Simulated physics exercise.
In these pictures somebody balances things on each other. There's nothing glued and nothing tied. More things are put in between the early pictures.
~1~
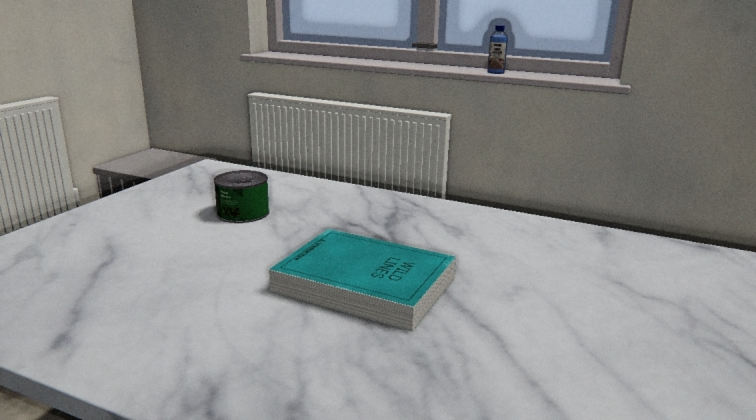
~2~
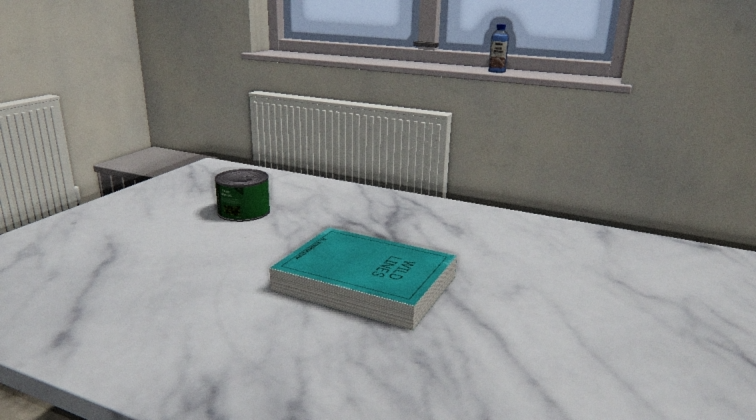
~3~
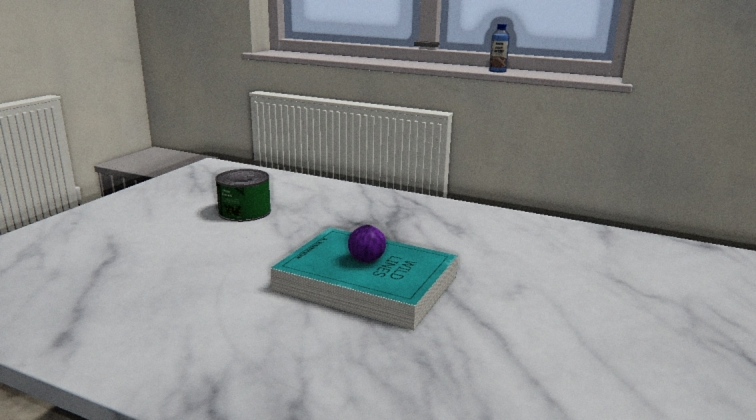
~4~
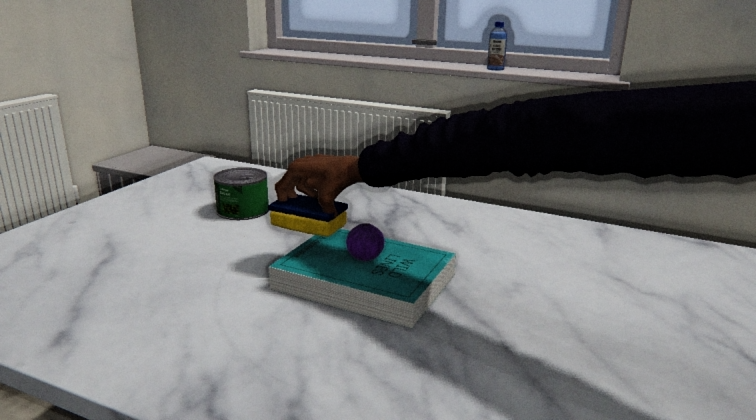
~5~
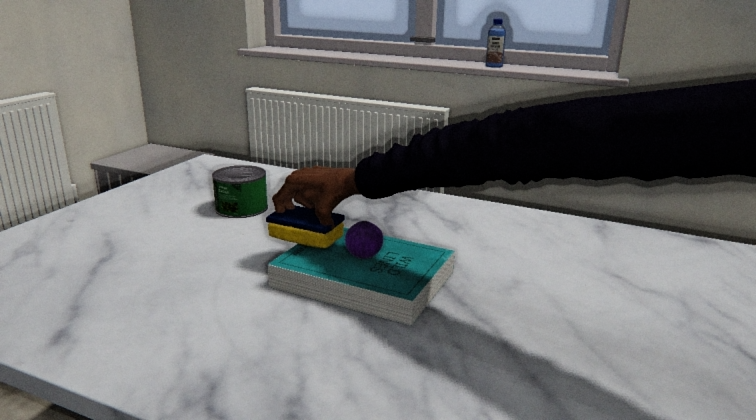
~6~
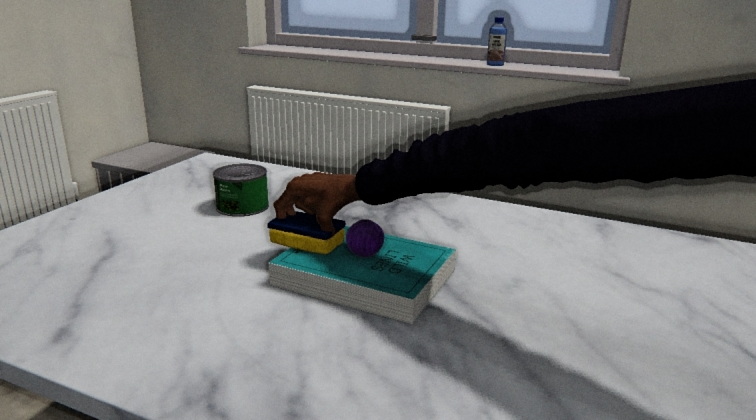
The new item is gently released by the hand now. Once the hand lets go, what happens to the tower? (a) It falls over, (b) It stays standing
b, it stays standing.
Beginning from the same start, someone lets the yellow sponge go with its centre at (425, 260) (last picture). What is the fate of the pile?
In the end the pile does not fall.
Then, 0.70 s later than the last frame, all is still.
Then, 1.60 s later than the last frame, yellow sponge resting near (307, 233).
Then, 2.50 s later than the last frame, yellow sponge resting near (307, 232).
When it is over, all 4 as before. End places, in pixels of the last picture, yellow sponge near (307, 233). The pile stays up.
